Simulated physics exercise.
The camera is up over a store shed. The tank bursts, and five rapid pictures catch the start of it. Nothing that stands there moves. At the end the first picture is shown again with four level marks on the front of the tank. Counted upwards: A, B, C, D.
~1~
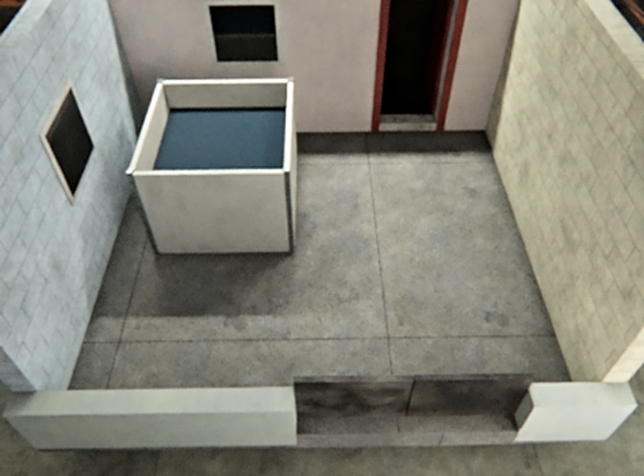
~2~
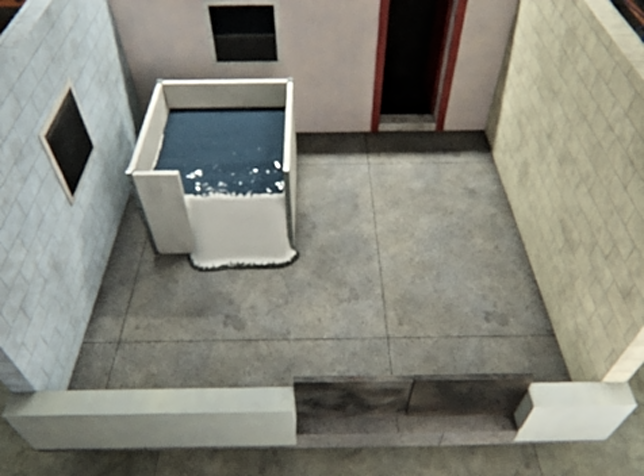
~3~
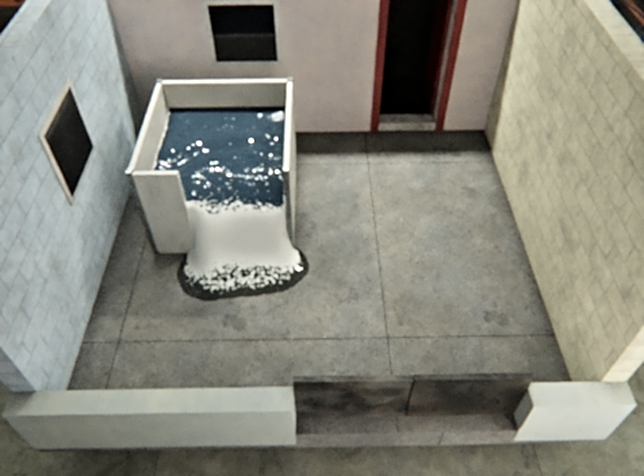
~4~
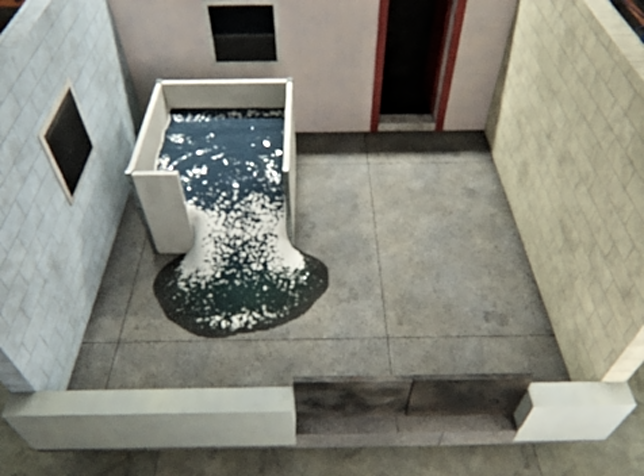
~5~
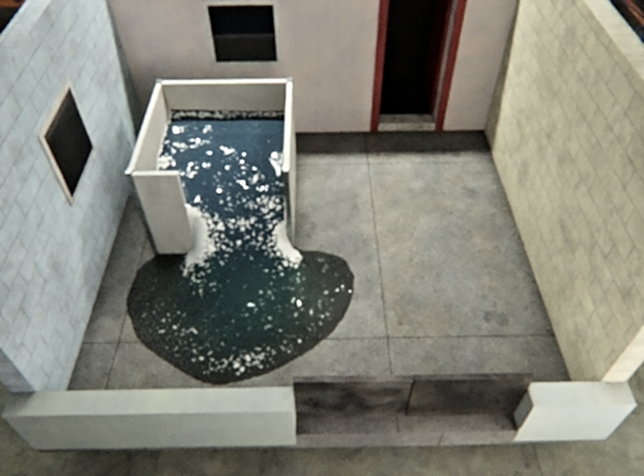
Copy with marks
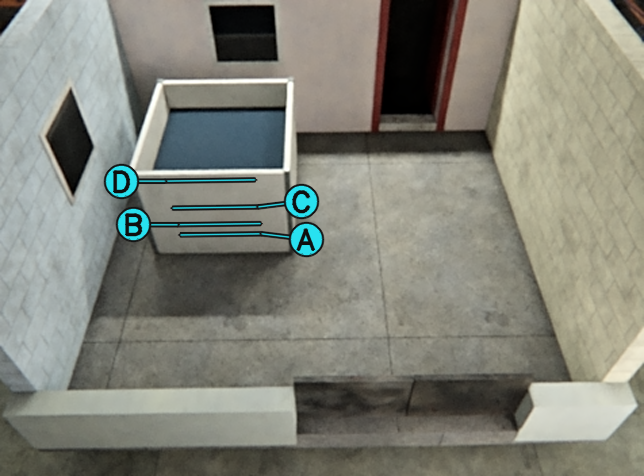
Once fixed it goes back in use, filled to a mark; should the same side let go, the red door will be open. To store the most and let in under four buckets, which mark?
The limit is C.
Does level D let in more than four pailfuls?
Yes, that goes wrong.
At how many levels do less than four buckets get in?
Three of them.
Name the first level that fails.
That is level D.
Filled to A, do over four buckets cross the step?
No, that is safe.
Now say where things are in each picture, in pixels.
Water in the tank at rest, its middle at (222, 147); foot of the red doorway at (407, 131); shut gate at (412, 383), in the first picture.
In the second picture, 2 % of the ground under water, visible out to (195, 258).
In the third picture, 4 % of the ground under water, visible out to (194, 289).
In the fourth picture, 9 % of the ground under water, visible out to (213, 331).
In the fifth picture, 16 % of the ground under water, visible out to (146, 323).
In cyan, A at (221, 234); B at (219, 224); C at (215, 207); D at (210, 180); from the bottom up A, B, C, D.
With A, nothing gets over.
With B, nothing gets over.
With C, a bucket or two gets in.
With D, some 15 bucketfuls get in.
